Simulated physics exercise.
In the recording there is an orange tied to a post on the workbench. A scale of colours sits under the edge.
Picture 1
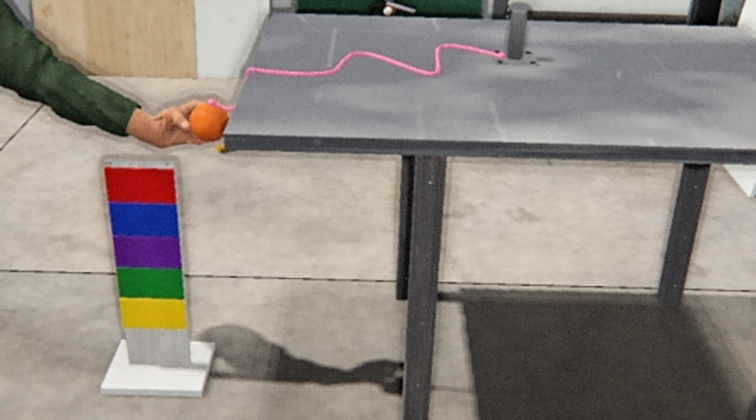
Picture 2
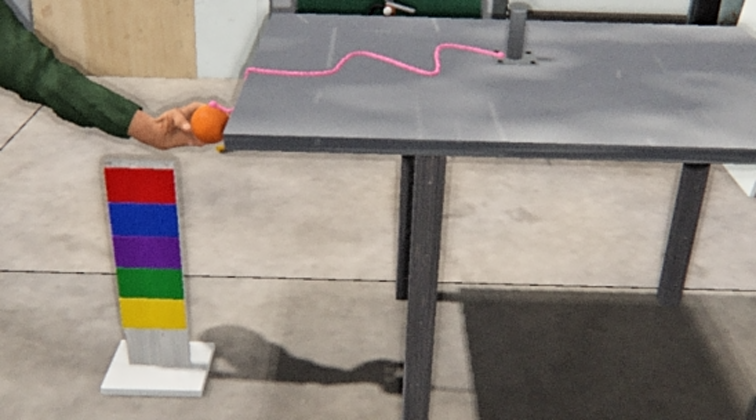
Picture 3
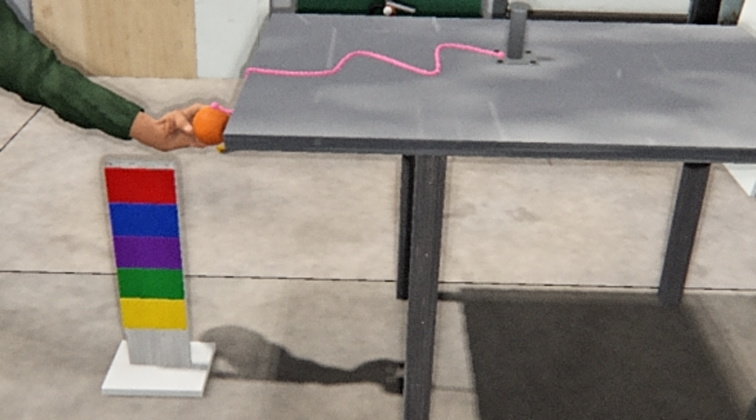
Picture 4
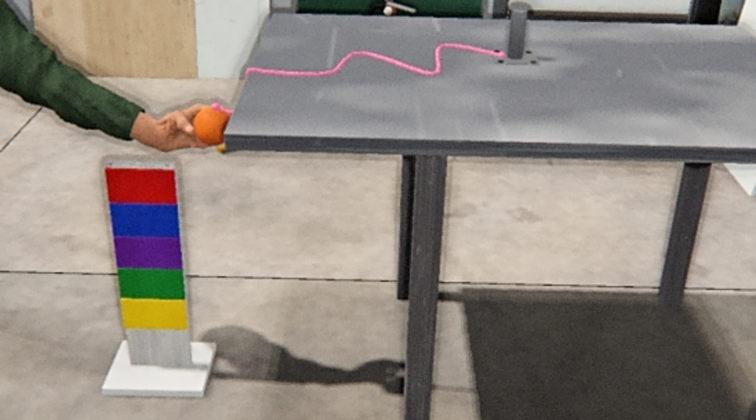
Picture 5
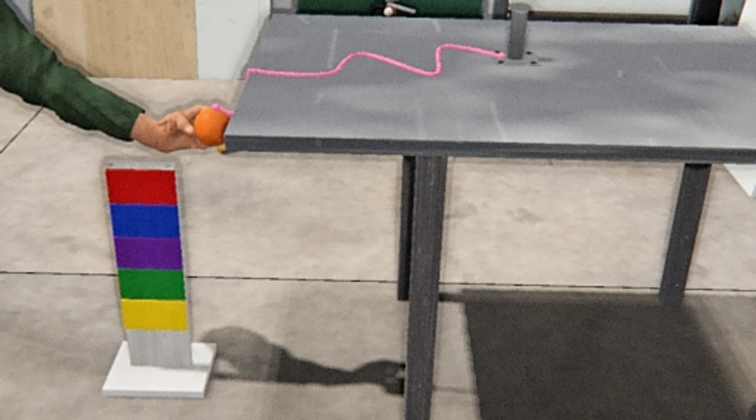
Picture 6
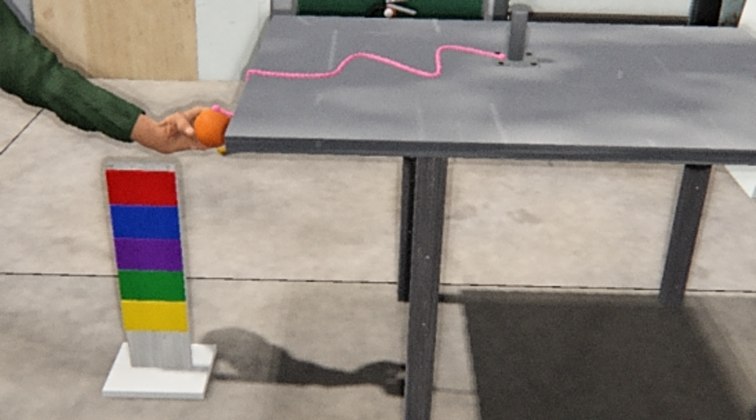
At the start, a hand in a green sleeve holds an orange at the left edge of a grey workbench, with a pink shoelace running in loose waves to a post and a colour scale standing below. The hand and orange stay almost still throughout, and the lace keeps its shape.
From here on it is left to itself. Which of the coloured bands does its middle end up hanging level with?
It ends up level with the green band.
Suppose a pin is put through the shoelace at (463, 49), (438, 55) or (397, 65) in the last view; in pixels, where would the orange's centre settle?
For the three tries you'd see (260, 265), (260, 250) and (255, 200).
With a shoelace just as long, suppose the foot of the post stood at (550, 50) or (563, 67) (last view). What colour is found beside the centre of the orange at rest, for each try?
Going case by case, it's purple and then purple.
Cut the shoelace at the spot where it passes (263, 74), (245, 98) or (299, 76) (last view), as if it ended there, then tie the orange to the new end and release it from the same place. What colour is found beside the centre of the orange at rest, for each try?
First try: Blue; second try: Purple; third try: Red.
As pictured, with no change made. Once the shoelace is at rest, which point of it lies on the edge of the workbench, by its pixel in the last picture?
(361, 55), give or take.
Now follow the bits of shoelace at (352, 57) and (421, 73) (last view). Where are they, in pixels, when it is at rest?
End points: Roughly (252, 86); roughly (330, 64).
A little later, orange near (282, 274); level with green.
Next, orange near (247, 279); level with green.
When it is over, orange near (263, 282); level with green. At green.
